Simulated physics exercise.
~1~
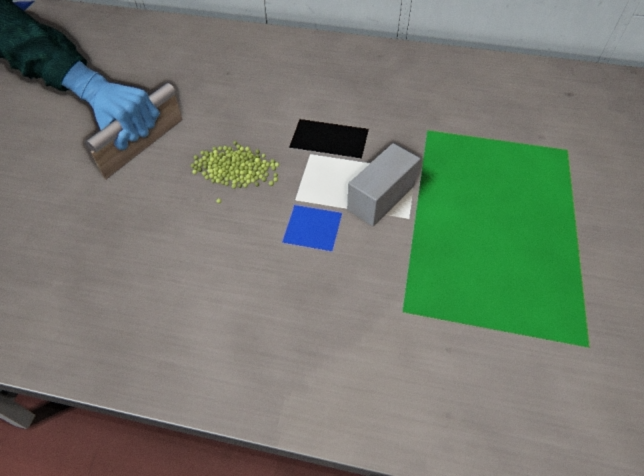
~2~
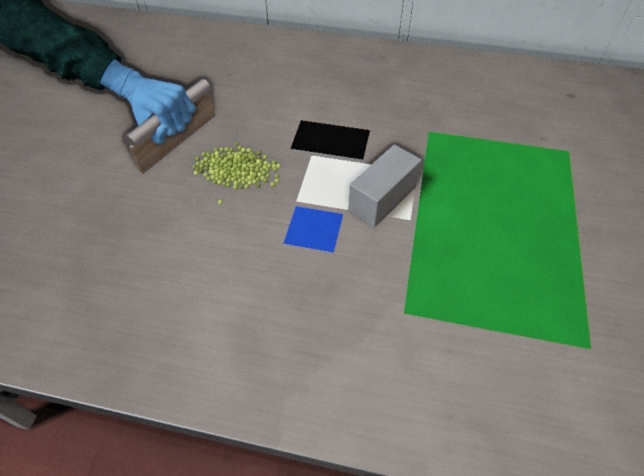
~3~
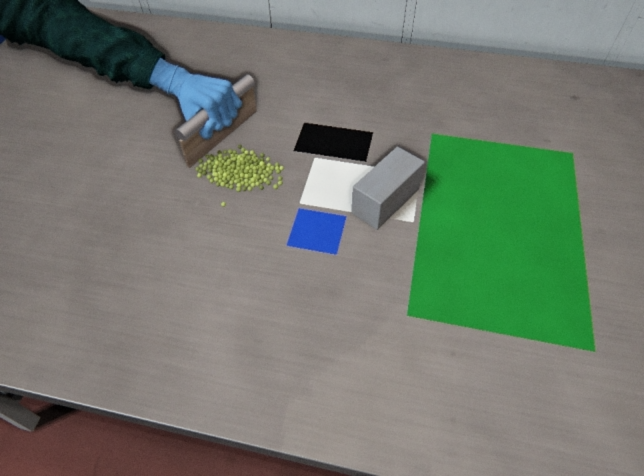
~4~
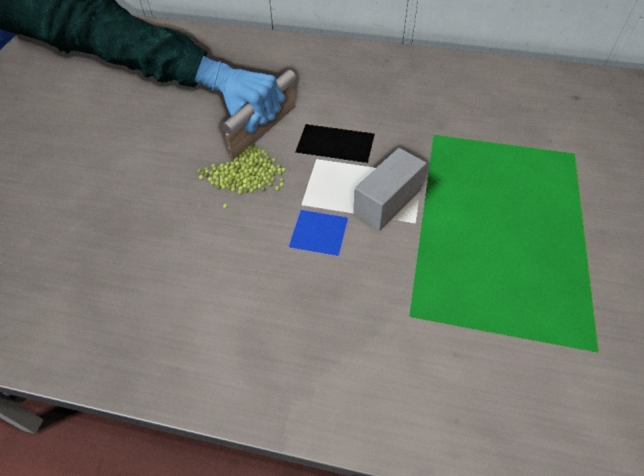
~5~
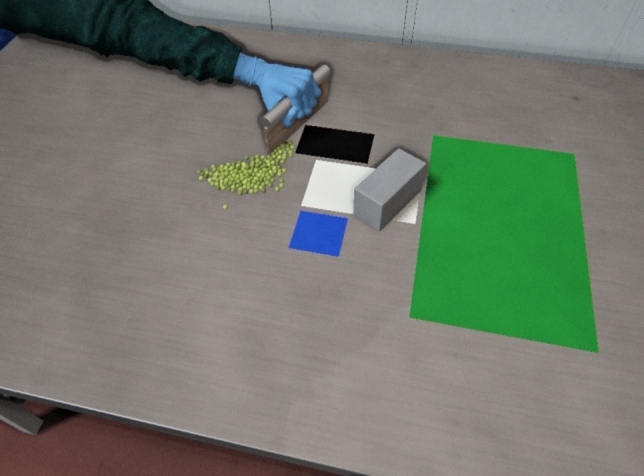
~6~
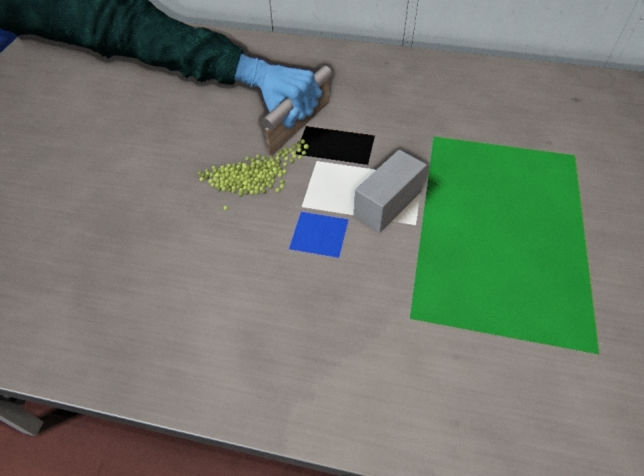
A blue-gloved hand in a dark green sleeve holds a scraper at the upper left of a grey-brown tabletop, seen from above at an angle by a slightly swaying camera. To its right lie a heap of small yellow-green peas, then black, white and blue mats, a grey block resting over the white one, and a large green mat. The hand slides the scraper rightwards, reaching the heap and brushing its upper edge. Some peas are drawn out towards the black mat. The scraper stops beside that mat, with a few peas at its edge and most still heaped on bare table.
